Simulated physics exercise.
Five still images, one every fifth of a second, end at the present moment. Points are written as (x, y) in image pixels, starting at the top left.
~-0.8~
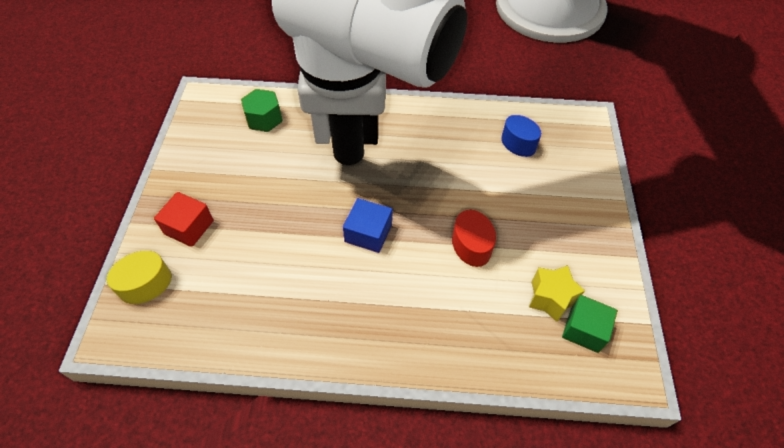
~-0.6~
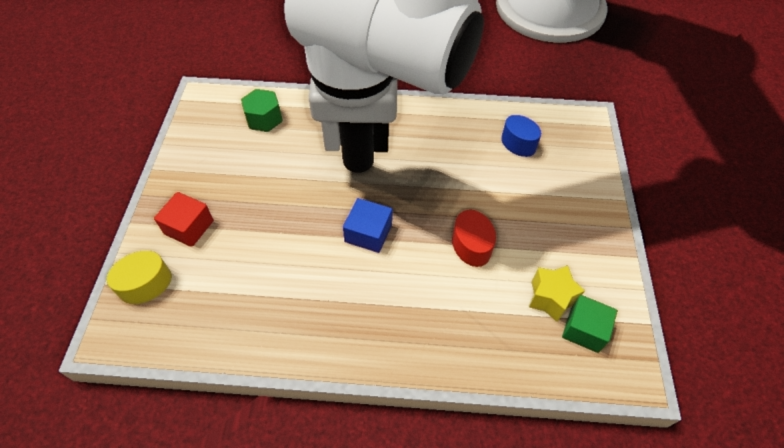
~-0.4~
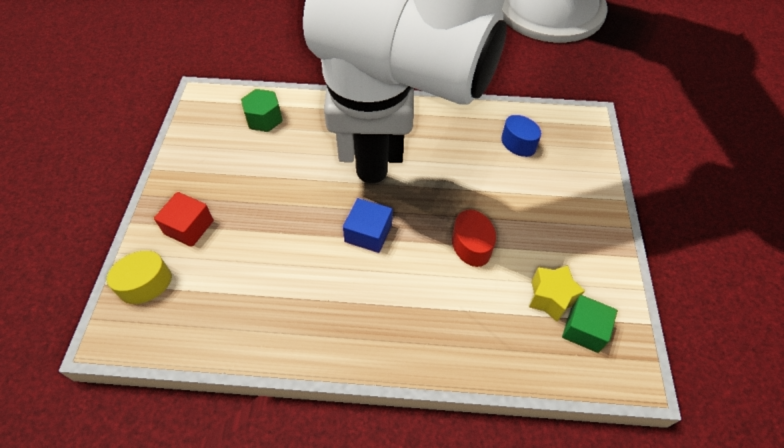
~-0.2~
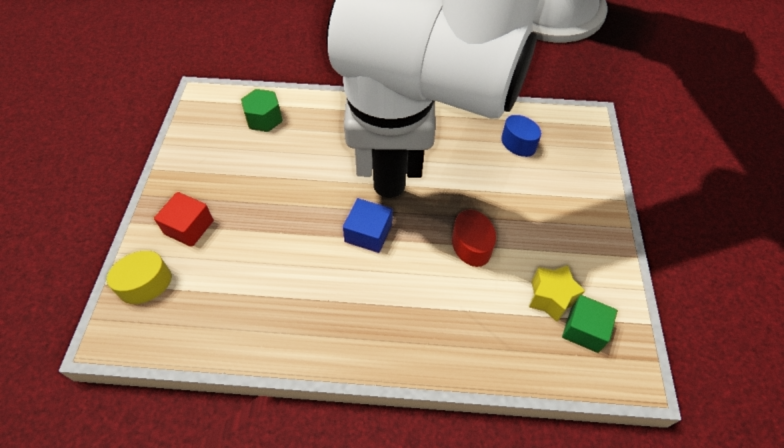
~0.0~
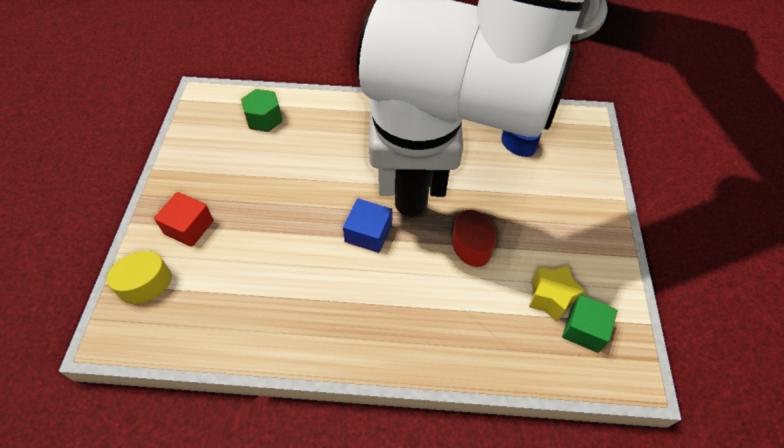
On a wooden board, a robot arm moves right and nearer between still coloured blocks.
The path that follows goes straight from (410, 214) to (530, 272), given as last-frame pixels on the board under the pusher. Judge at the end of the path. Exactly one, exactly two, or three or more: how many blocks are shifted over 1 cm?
My count: 3 or more.
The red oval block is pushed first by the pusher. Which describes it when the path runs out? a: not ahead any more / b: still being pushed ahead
My pick is b.
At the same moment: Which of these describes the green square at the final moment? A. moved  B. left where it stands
My answer is option A.
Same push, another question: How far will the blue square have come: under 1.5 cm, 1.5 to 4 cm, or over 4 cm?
Its final spot will lie within 1.5 cm of the current one.
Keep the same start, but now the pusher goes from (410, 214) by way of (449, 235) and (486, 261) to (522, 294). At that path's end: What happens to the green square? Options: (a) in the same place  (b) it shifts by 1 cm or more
b
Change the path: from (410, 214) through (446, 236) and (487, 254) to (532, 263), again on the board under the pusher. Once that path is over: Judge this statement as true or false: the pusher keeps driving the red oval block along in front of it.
True.
On the path given first. One third of the way, pusher at (451, 222); red oval block at (487, 237).
Two thirds of the way, pusher at (493, 242); red oval block at (525, 263), turned 25° clockwise; yellow star block at (567, 289); green square at (599, 320).
At the end, pusher at (534, 262); blue square still; red oval block at (556, 290), turned 65° clockwise; yellow star block at (599, 301); green square at (622, 339), turned 30° clockwise.
